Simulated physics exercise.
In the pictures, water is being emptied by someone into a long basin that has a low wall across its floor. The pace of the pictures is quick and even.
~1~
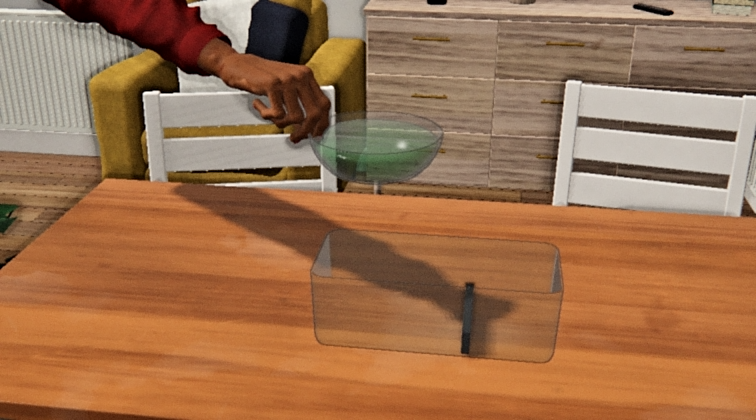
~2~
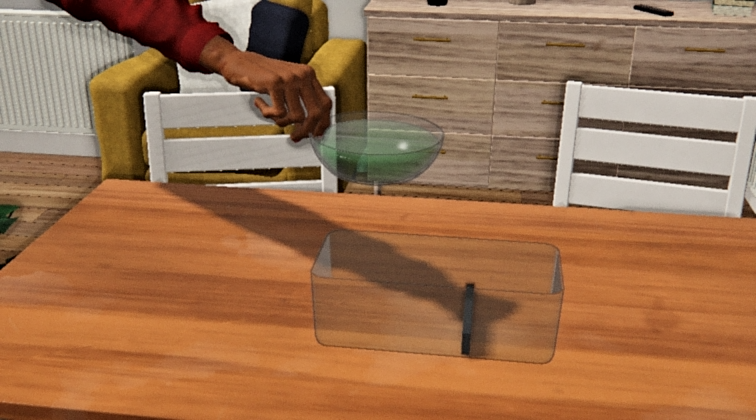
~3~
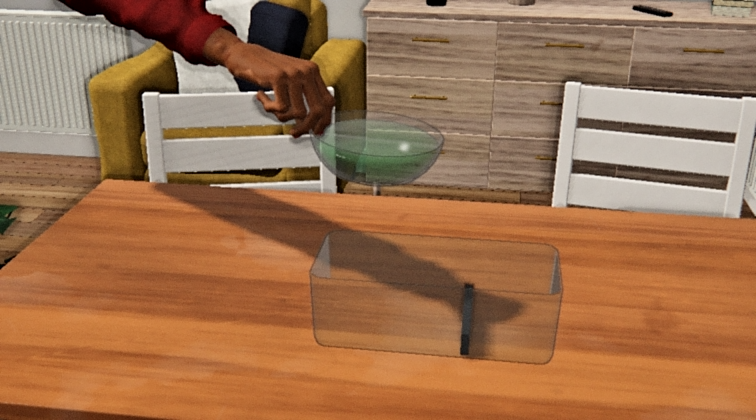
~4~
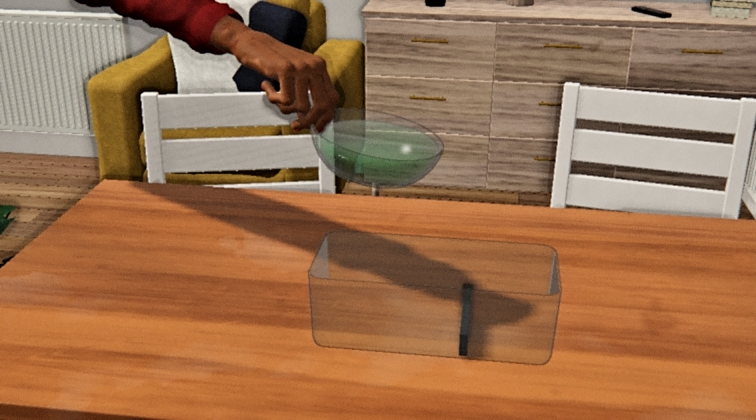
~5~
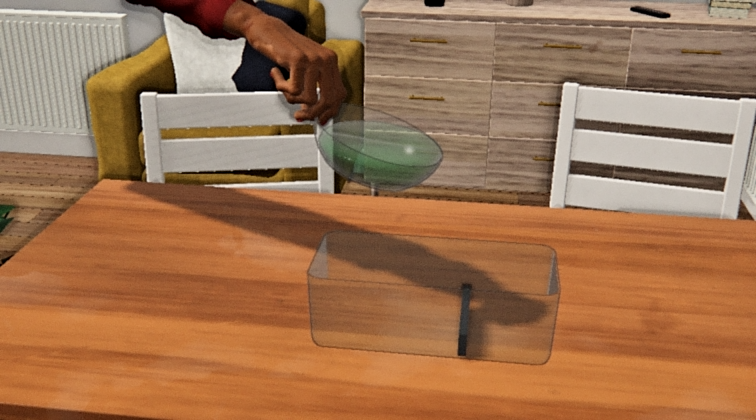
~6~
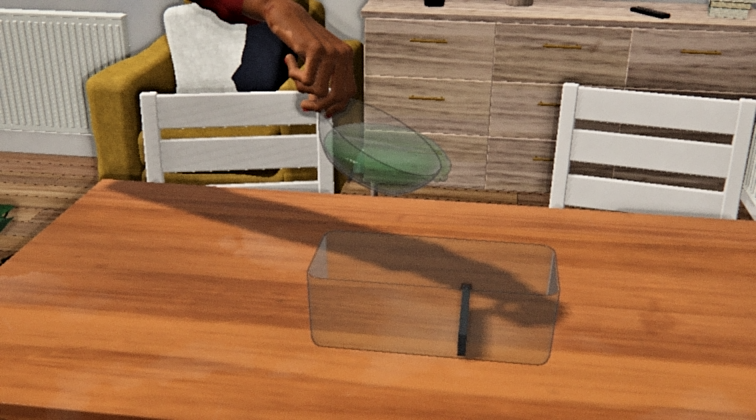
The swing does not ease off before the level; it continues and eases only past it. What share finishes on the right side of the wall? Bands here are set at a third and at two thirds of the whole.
Seems the share right of the wall stays inside the range of a third to two thirds.
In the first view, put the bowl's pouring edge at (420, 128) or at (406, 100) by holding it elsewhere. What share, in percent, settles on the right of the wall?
It comes to 35 % the first time and 30 % the second.
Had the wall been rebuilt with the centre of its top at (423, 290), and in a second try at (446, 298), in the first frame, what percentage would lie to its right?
Try 1: About 90 percent; try 2: About 75 percent.
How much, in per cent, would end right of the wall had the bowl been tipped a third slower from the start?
About 60 per cent.
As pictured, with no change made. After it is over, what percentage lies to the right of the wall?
45 in a hundred.
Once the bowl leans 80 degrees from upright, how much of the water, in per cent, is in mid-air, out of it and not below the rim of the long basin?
Some 40 per cent, I'd say.
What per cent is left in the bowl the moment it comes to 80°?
Still holding around 10 %, give or take.
A moment on, the bowl is tipped on its side and 11 per cent is still to pour, 4 is left of the wall and 43 right of it.
Next, the bowl is tipped on its side and 0 per cent is still to pour, 34 is left of the wall and 49 right of it.
Then the bowl is tipped on its side and 0 per cent is still to pour, 42 is left of the wall and 54 right of it.
Later the bowl is tipped on its side and 0 per cent is still to pour, 48 is left of the wall and 47 right of it.
At rest 49 per cent lies left of the wall, 46 right of it and 4 outside.
